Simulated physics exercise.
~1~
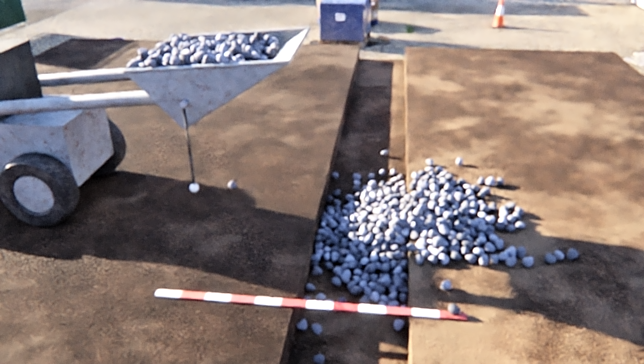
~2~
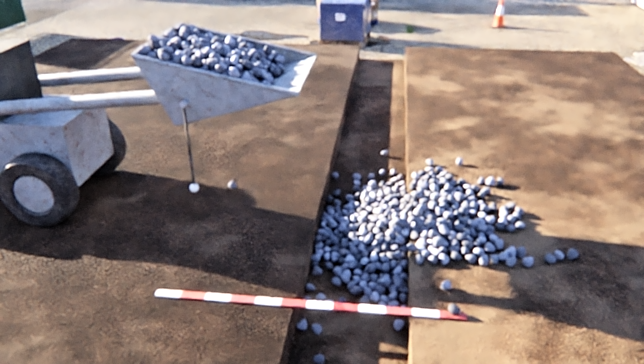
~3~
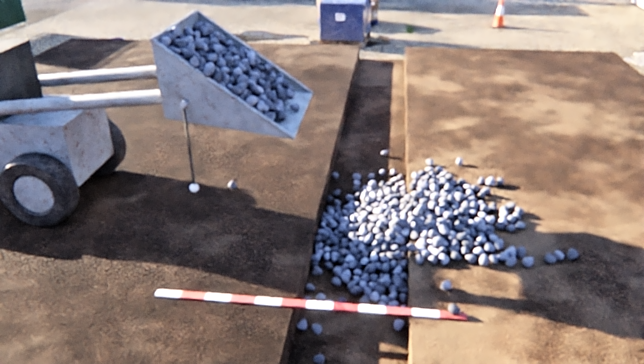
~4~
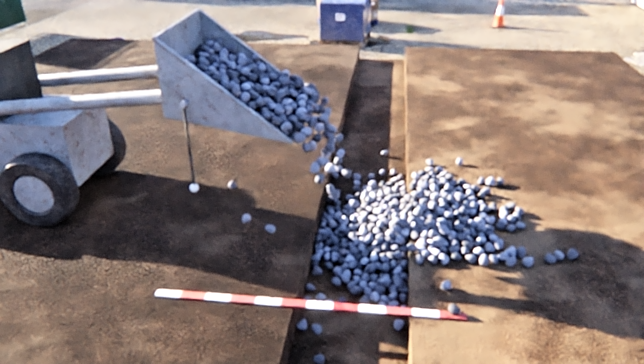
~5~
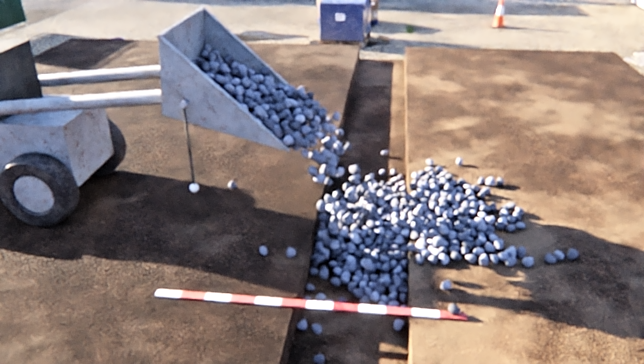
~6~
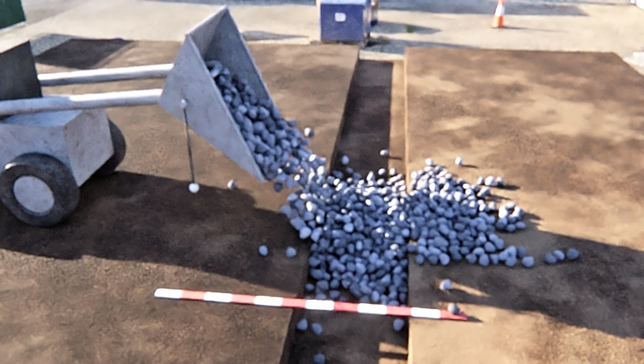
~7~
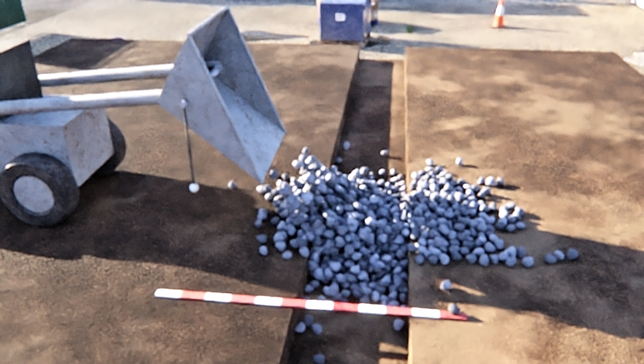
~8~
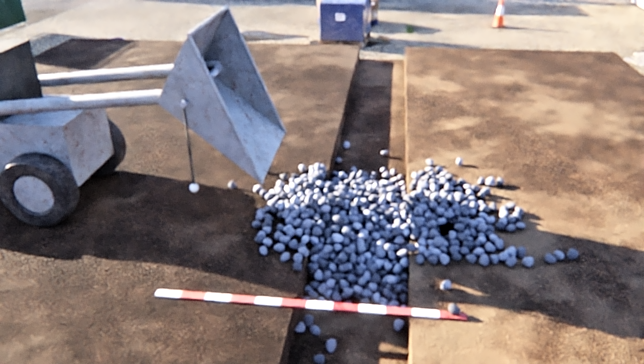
On a brown outdoor surface crossed by a straight trench, a wheeled loader at left tips its grey bucket of rounded stones in stages, pouring them onto an earlier pile until it hangs empty, the stones heaped across the trench and spread on both sides behind a red and white rod.
